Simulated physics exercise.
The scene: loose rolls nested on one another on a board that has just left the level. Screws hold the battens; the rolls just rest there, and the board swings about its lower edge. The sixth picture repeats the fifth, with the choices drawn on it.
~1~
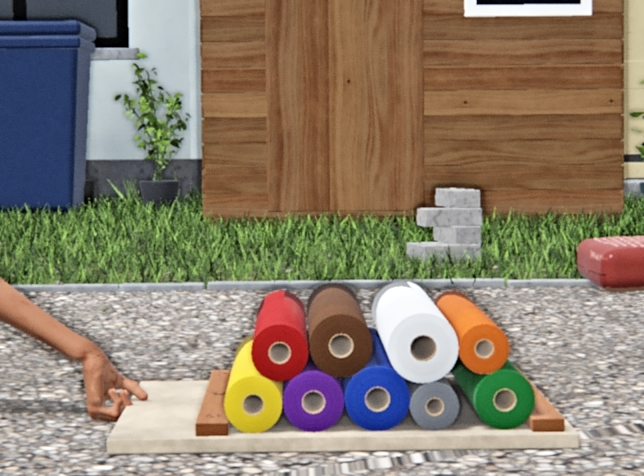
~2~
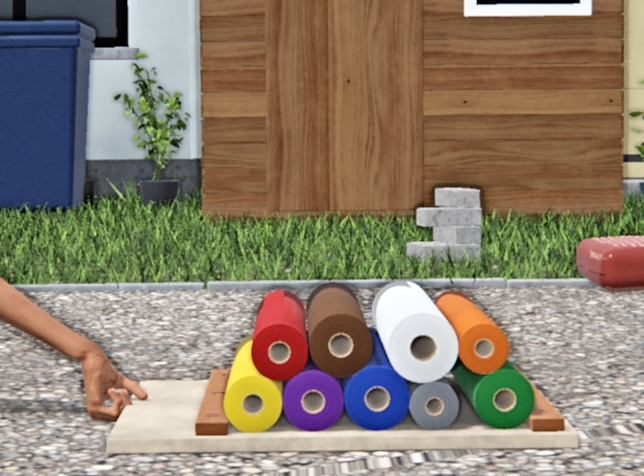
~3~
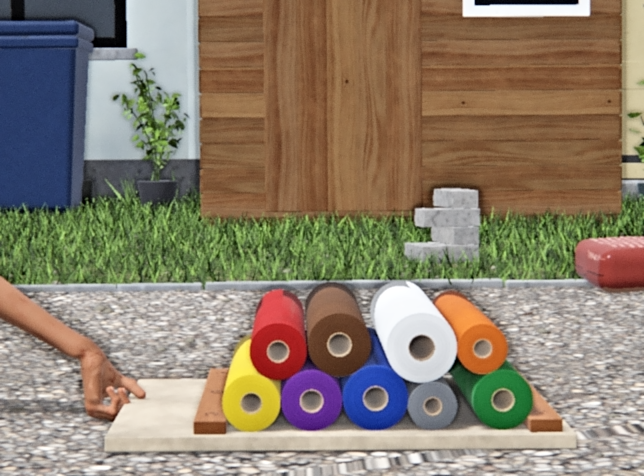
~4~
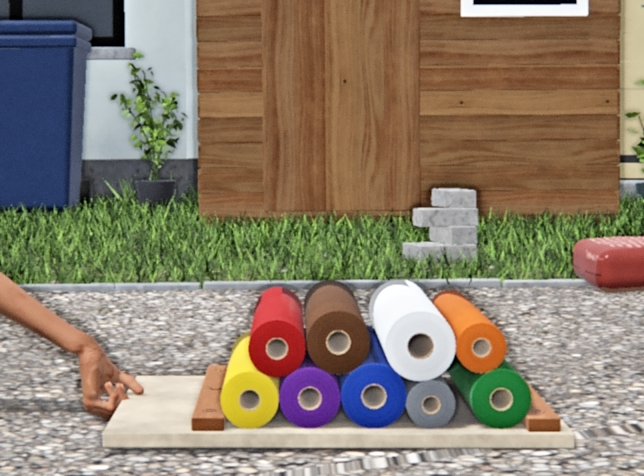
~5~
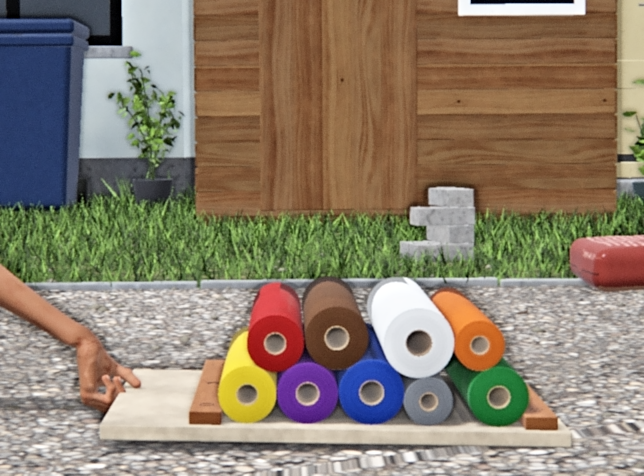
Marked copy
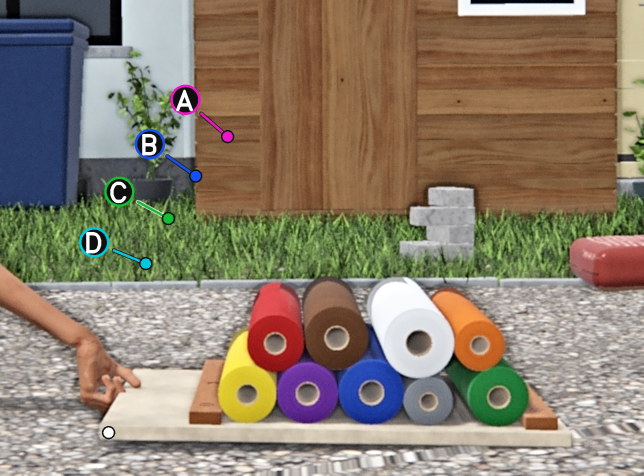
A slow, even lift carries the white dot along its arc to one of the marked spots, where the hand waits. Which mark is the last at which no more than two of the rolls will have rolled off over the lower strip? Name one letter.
The last mark within the limit is C.
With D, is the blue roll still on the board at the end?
Yes.
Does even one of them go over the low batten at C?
Yes.
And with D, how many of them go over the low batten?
It comes to one.
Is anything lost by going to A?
Yes.
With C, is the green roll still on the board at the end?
Yes, with C.
On the copy, A at (227, 136); B at (196, 176); C at (168, 218); D at (146, 264); the white dot at (109, 433).
On C. First, board at 17°.
Then, board at 29°.
Finally, board at 29°, one over the low batten (orange).
By contrast, A nine over the low batten; B nine over the low batten; D one over the low batten (orange).
